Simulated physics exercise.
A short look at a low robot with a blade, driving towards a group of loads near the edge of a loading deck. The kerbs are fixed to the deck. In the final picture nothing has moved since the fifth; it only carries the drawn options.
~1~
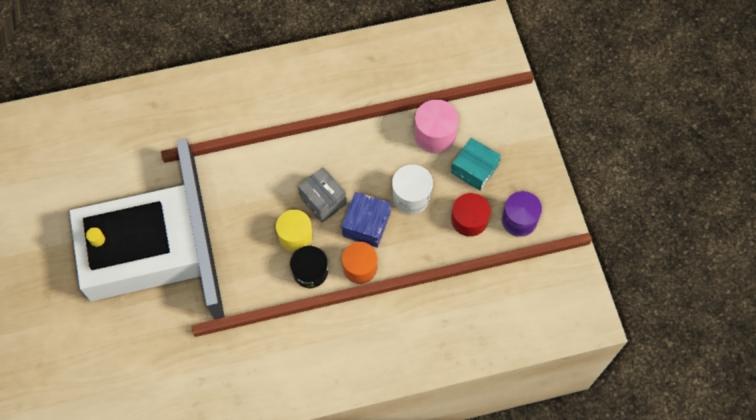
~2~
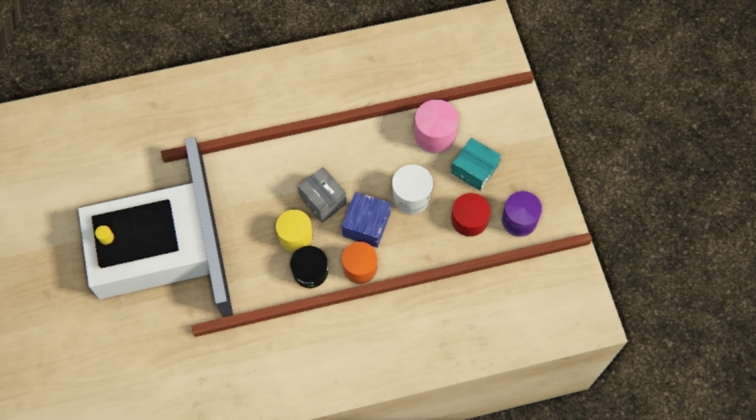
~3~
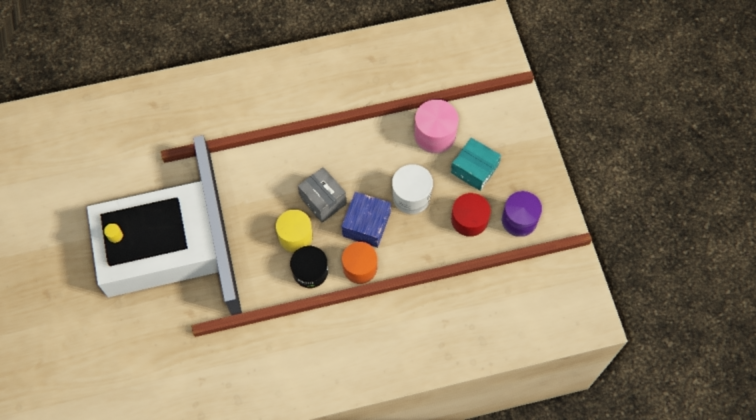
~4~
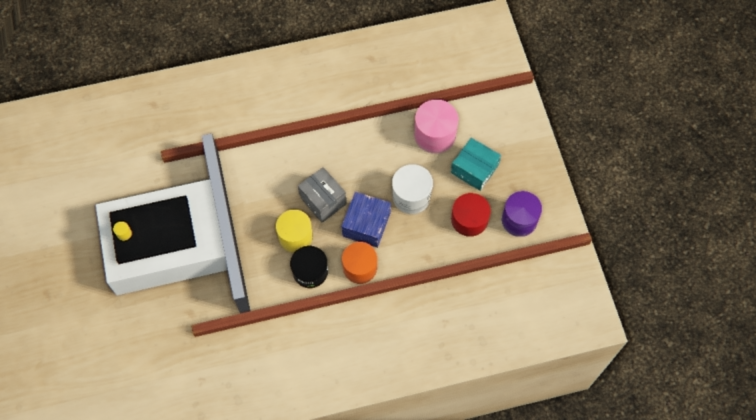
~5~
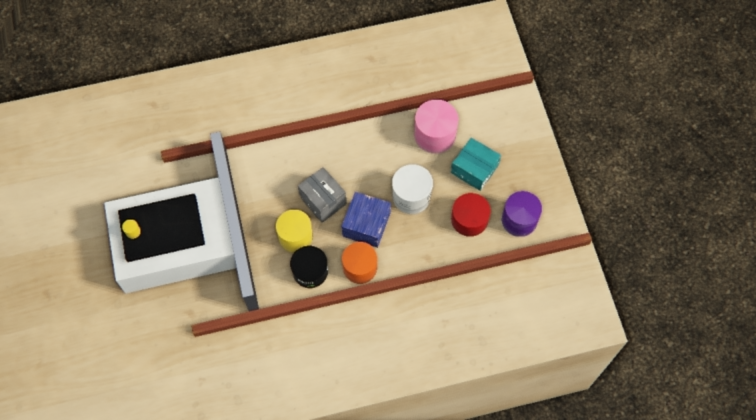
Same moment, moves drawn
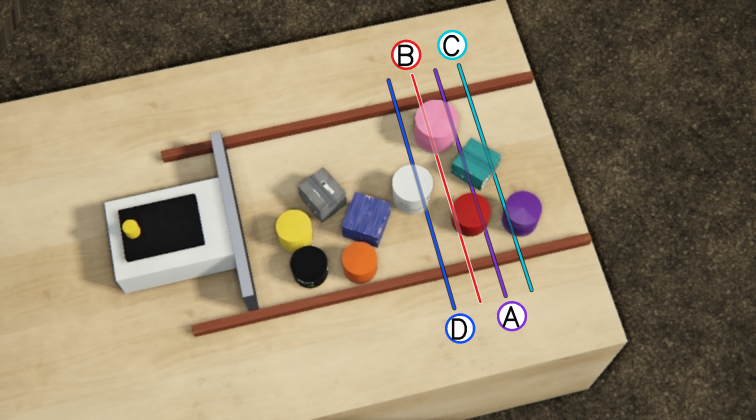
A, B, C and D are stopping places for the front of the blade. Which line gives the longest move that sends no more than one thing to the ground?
At A, and not beyond.
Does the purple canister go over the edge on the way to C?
Yes.
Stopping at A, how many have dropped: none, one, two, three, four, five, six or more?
By then, none.
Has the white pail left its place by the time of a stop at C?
Yes.
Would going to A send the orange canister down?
No.
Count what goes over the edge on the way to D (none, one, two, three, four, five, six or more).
The count is none.
On the copy, A at (469, 177); B at (445, 183); C at (493, 172); D at (420, 188).
On A. First, robot (255, 206); orange canister (392, 260); black pail (357, 258).
Then, robot (340, 187); purple canister (529, 214); turquoise parcel (502, 156).
Finally, robot (406, 172); purple canister (575, 216); turquoise parcel (543, 147); none fallen.
By contrast, B is within the limit but short; C drops two; D is within the limit but short.
